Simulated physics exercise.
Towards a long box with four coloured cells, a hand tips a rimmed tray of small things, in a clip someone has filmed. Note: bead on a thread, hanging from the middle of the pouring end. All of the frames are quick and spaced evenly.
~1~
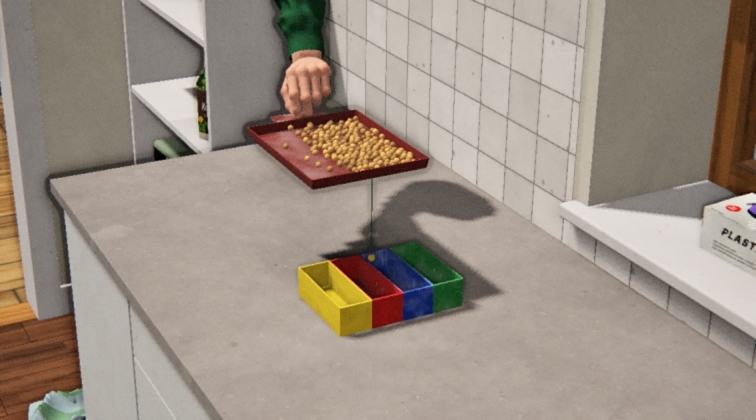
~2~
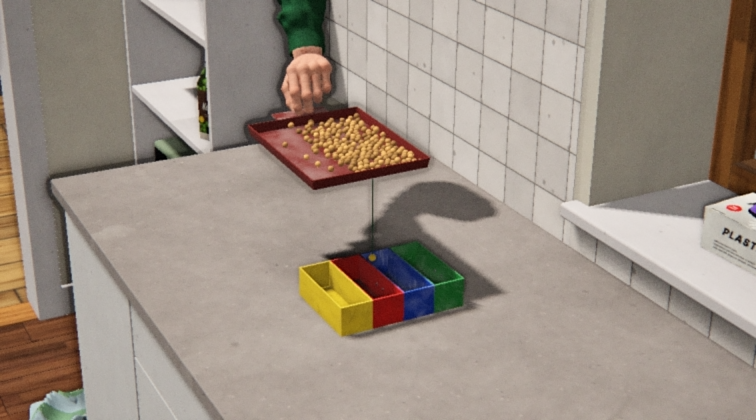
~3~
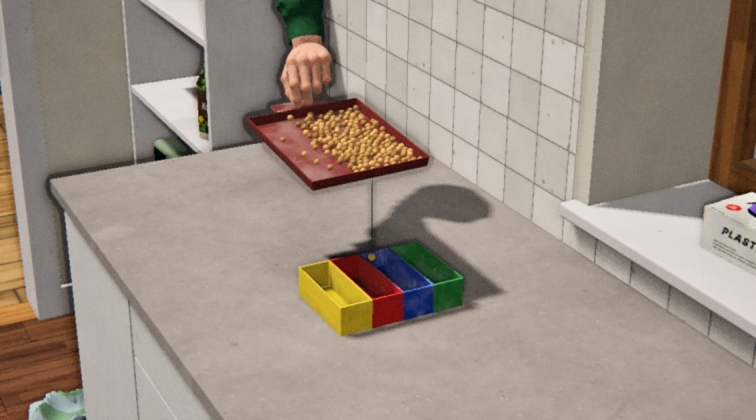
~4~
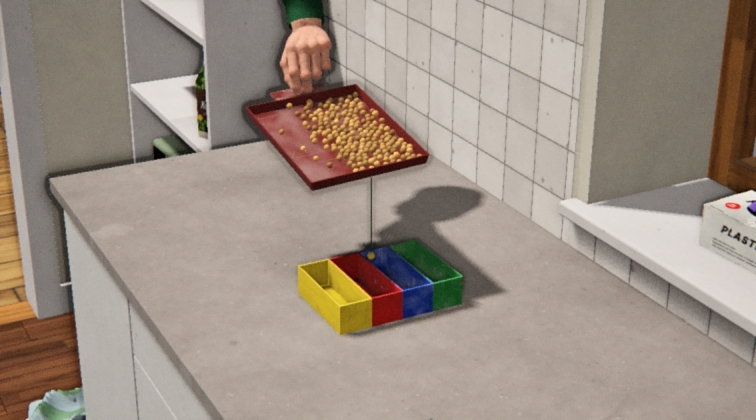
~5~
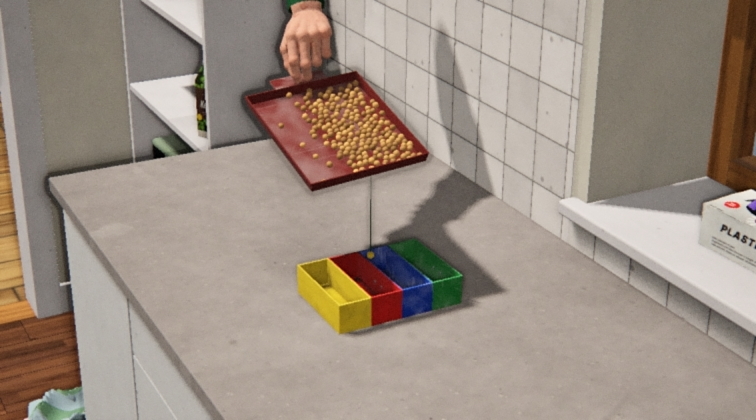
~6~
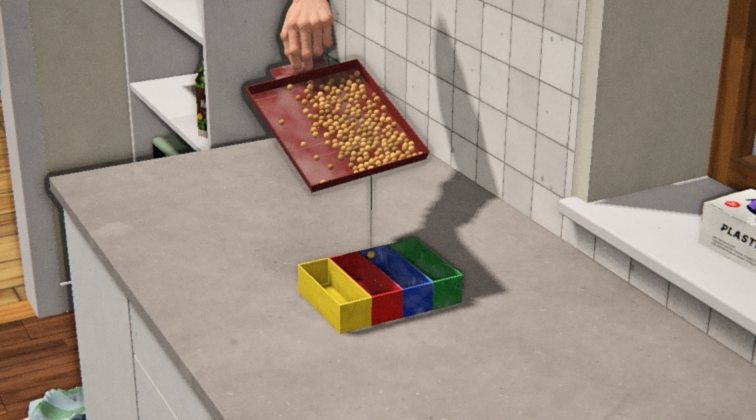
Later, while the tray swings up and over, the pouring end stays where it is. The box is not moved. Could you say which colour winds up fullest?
The yellow cell winds up fullest.
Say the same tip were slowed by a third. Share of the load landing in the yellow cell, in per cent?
Around 40 in every hundred.
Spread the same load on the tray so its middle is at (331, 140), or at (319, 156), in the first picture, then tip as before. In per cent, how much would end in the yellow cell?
It would be roughly 40 per cent for the first and roughly 40 per cent for the second.
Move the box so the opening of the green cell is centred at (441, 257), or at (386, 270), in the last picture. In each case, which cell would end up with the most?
So it would be the yellow cell first and the red one after that.
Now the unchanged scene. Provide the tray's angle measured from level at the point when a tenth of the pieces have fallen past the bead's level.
The angle is roughly 80° at that point.
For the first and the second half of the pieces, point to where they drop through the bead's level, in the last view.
It passes near (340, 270) first and then near (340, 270).
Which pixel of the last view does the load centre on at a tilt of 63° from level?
Near (349, 165).
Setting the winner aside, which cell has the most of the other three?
That red cell.
Soon, tray tipped steeply; nearly all on the tray; a stray few in the yellow cell; a stray few in the red cell; a small part falling or outside the box.
A while on, tray tipped right over; about a quarter on the tray; about a quarter in the yellow cell; a small part in the red cell; a stray few in the blue cell; a stray few in the green cell; about a third falling or outside the box.
Towards the end, tray tipped past a quarter turn; about half in the yellow cell; about a quarter in the red cell; a small part in the blue cell; a stray few in the green cell; about a quarter falling or outside the box.
Finally, tray tipped past a quarter turn; about half in the yellow cell; about a quarter in the red cell; a small part in the blue cell; a stray few in the green cell; about a quarter outside the box.
